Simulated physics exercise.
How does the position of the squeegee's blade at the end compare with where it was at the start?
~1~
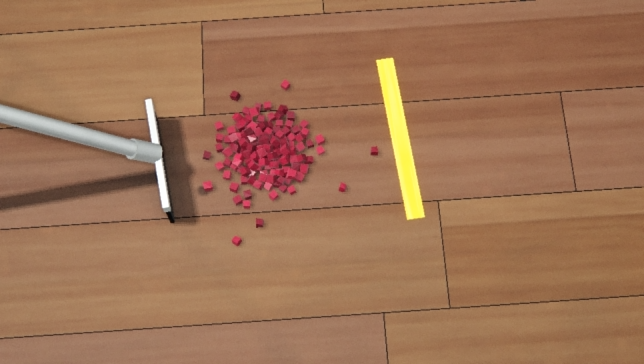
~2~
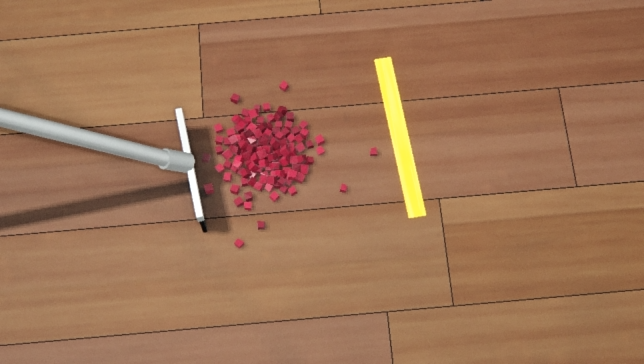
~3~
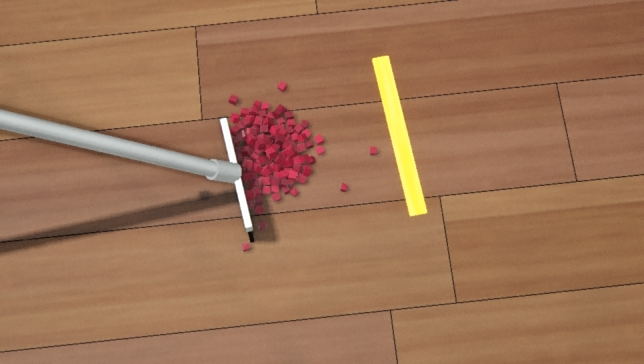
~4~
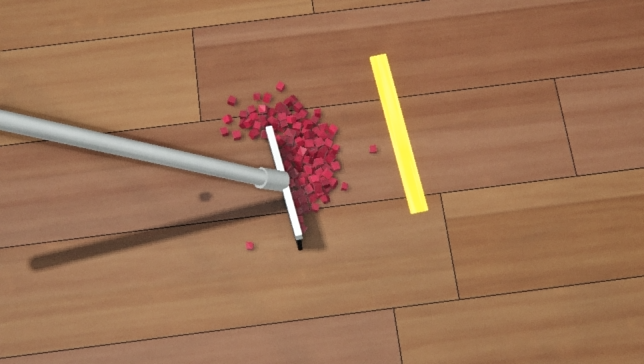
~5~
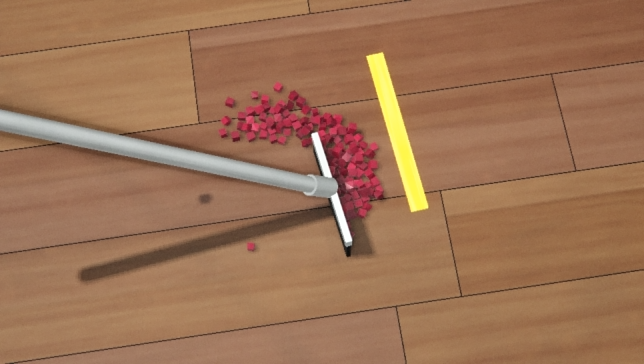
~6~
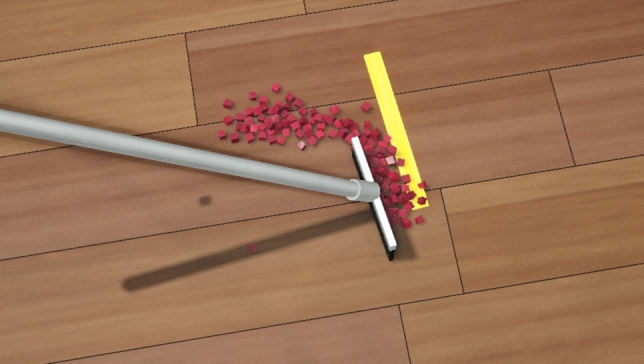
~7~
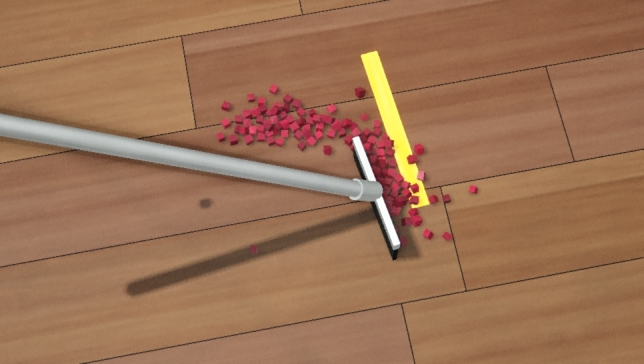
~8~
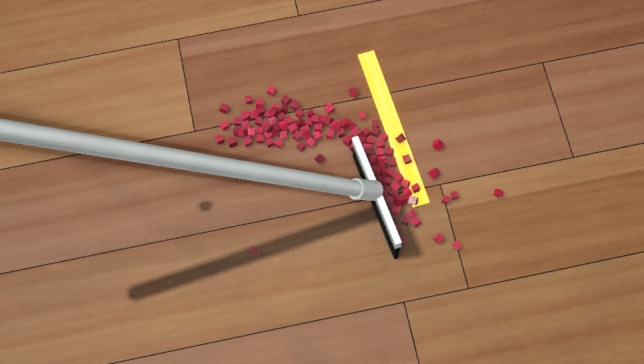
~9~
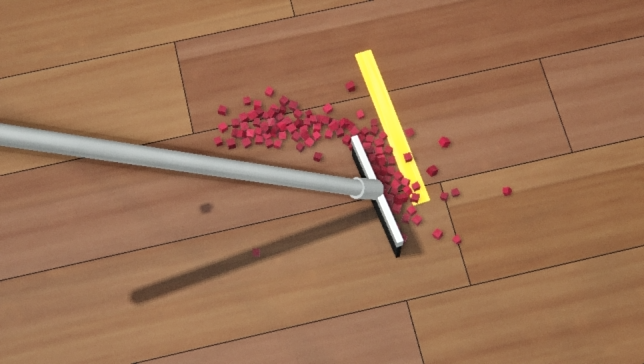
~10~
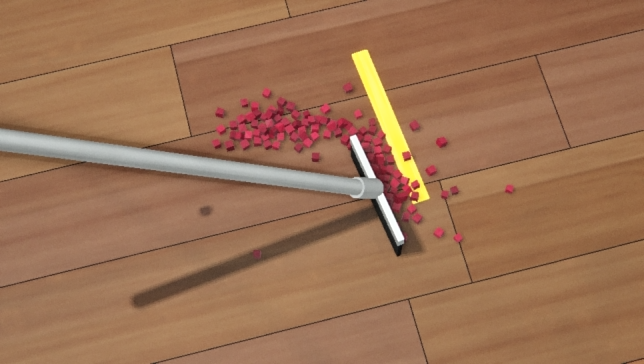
At the start the blade is to the left of the pile of red cubes. By the end it is well to the right and slightly lower in view, close to the yellow strip.
